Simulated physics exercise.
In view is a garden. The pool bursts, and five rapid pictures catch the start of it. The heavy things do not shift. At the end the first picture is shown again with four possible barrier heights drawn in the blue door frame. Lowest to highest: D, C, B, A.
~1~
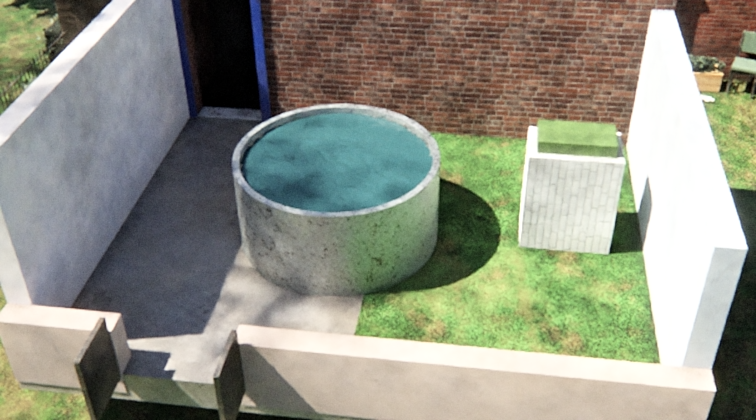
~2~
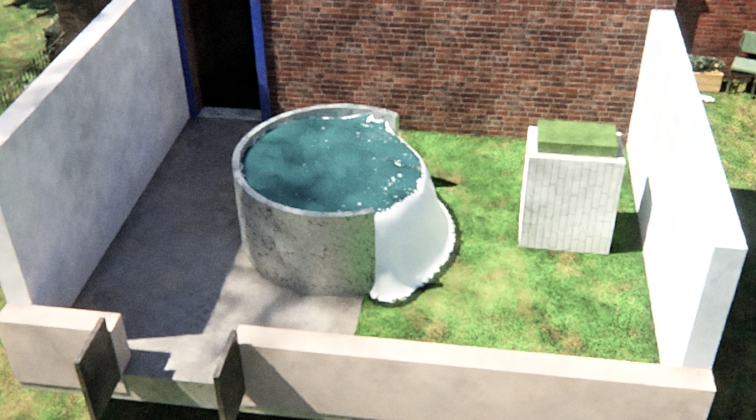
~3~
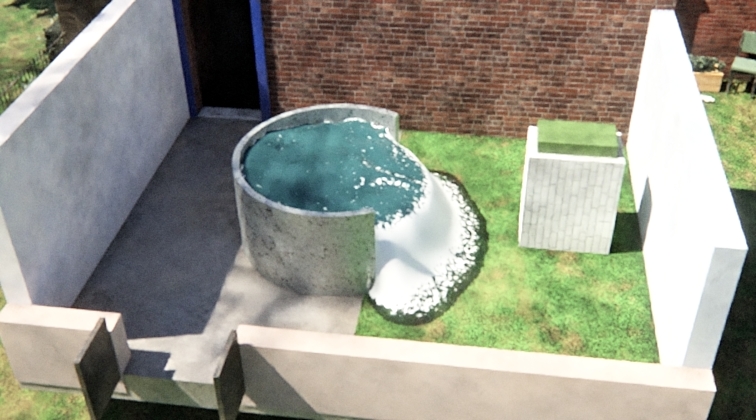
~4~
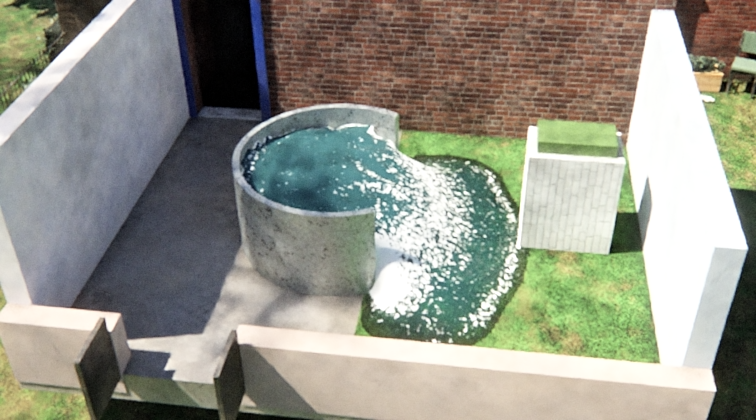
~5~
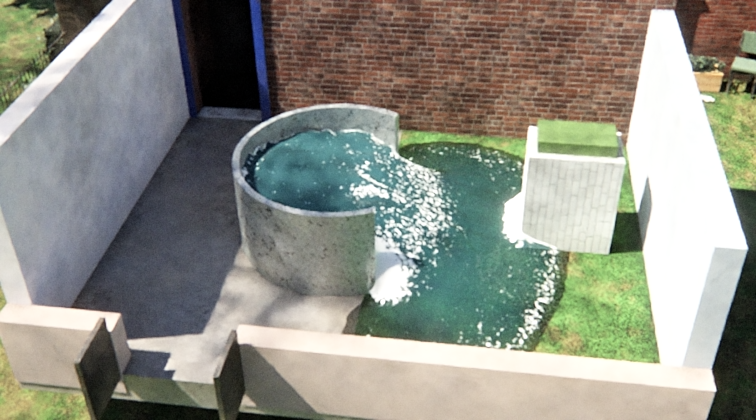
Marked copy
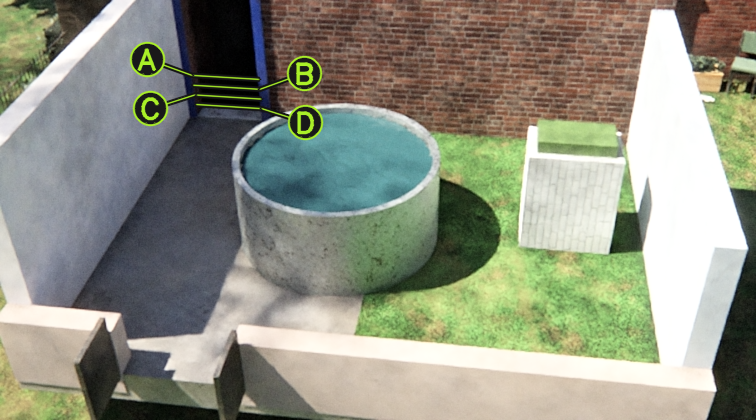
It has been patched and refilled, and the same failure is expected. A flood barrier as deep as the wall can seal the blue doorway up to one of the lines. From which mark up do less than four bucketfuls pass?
I would pick line D.
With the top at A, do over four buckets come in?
No, not at all.
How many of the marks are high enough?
All of them.
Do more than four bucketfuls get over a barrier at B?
No.
In lime, A at (225, 77); B at (226, 87); C at (227, 96); D at (228, 106); from the bottom up D, C, B, A.
For line A, nothing gets over.
For line B, nothing gets over.
For line C, nothing gets over.
For line D, a splash gets over, under a bucket.
